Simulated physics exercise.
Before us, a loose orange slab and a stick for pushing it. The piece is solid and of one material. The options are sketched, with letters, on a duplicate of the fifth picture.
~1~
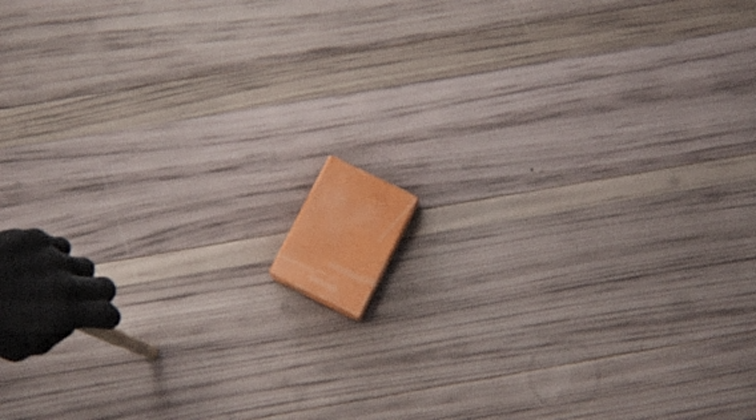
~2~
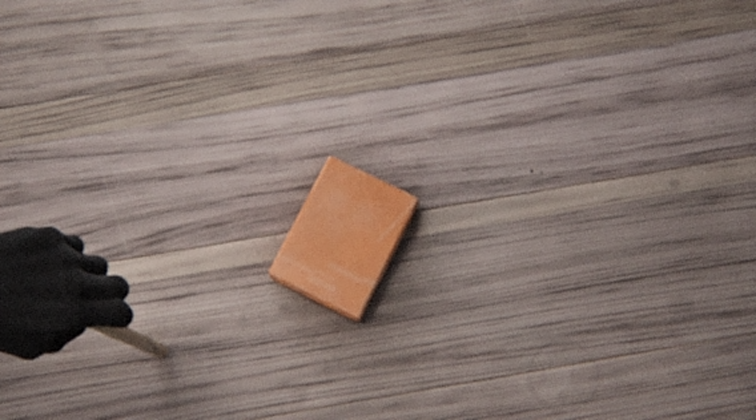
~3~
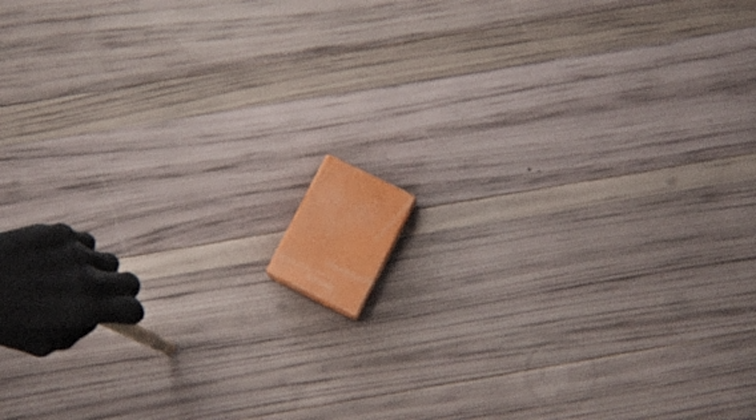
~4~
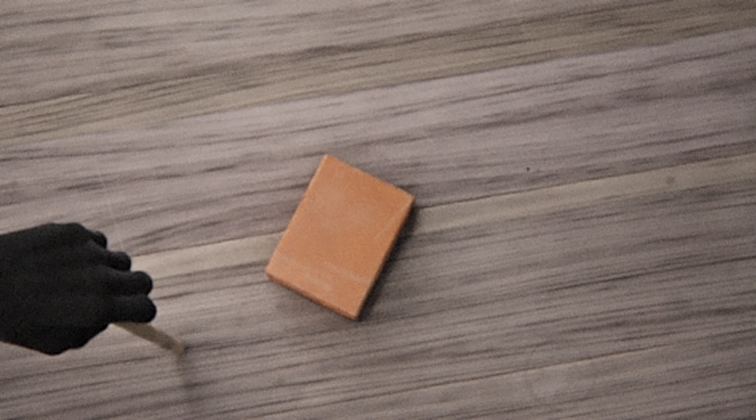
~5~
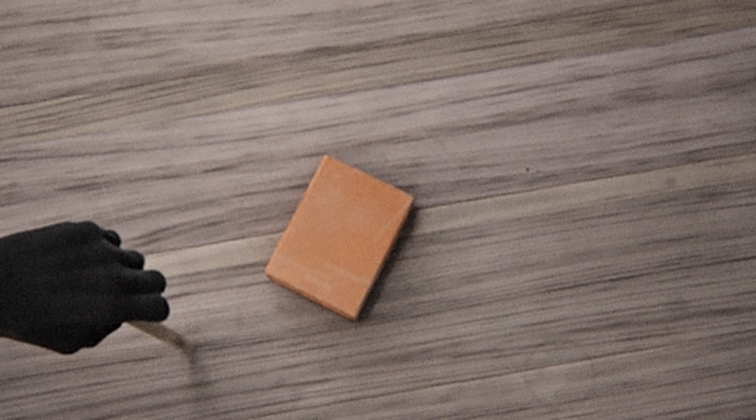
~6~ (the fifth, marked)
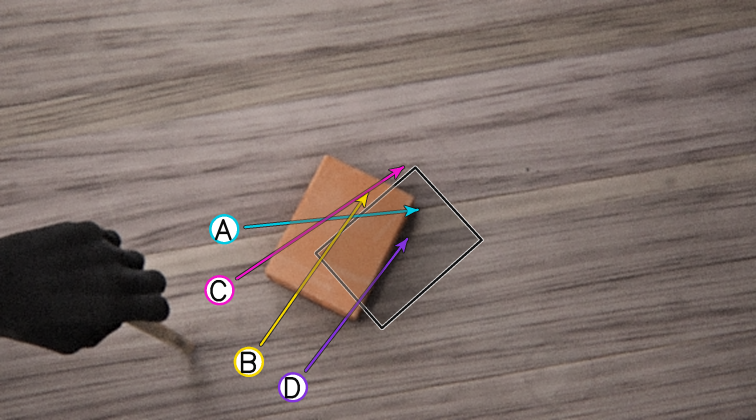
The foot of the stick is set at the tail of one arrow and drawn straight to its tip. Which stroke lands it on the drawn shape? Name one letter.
Only C fits it in.
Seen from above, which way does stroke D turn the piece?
Anticlockwise.
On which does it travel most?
Stroke B.
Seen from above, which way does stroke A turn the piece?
Clockwise.
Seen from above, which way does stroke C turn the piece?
Clockwise.
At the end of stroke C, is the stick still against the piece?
At the end, yes.
On the marked copy, A from (245, 227) to (418, 210); B from (261, 345) to (367, 193); C from (237, 279) to (403, 167); D from (306, 371) to (407, 239).
Following C. Soon after the start, foot of the stick (298, 238), piece (357, 236).
Later, foot of the stick (357, 198), piece (393, 238).
In the end, foot of the stick (403, 168), piece (401, 239); it fills the outline.
As for the rest, A leaves the piece out of the outline, at (421, 264); B leaves the piece out of the outline, at (426, 139); D leaves the piece out of the outline, at (352, 175).
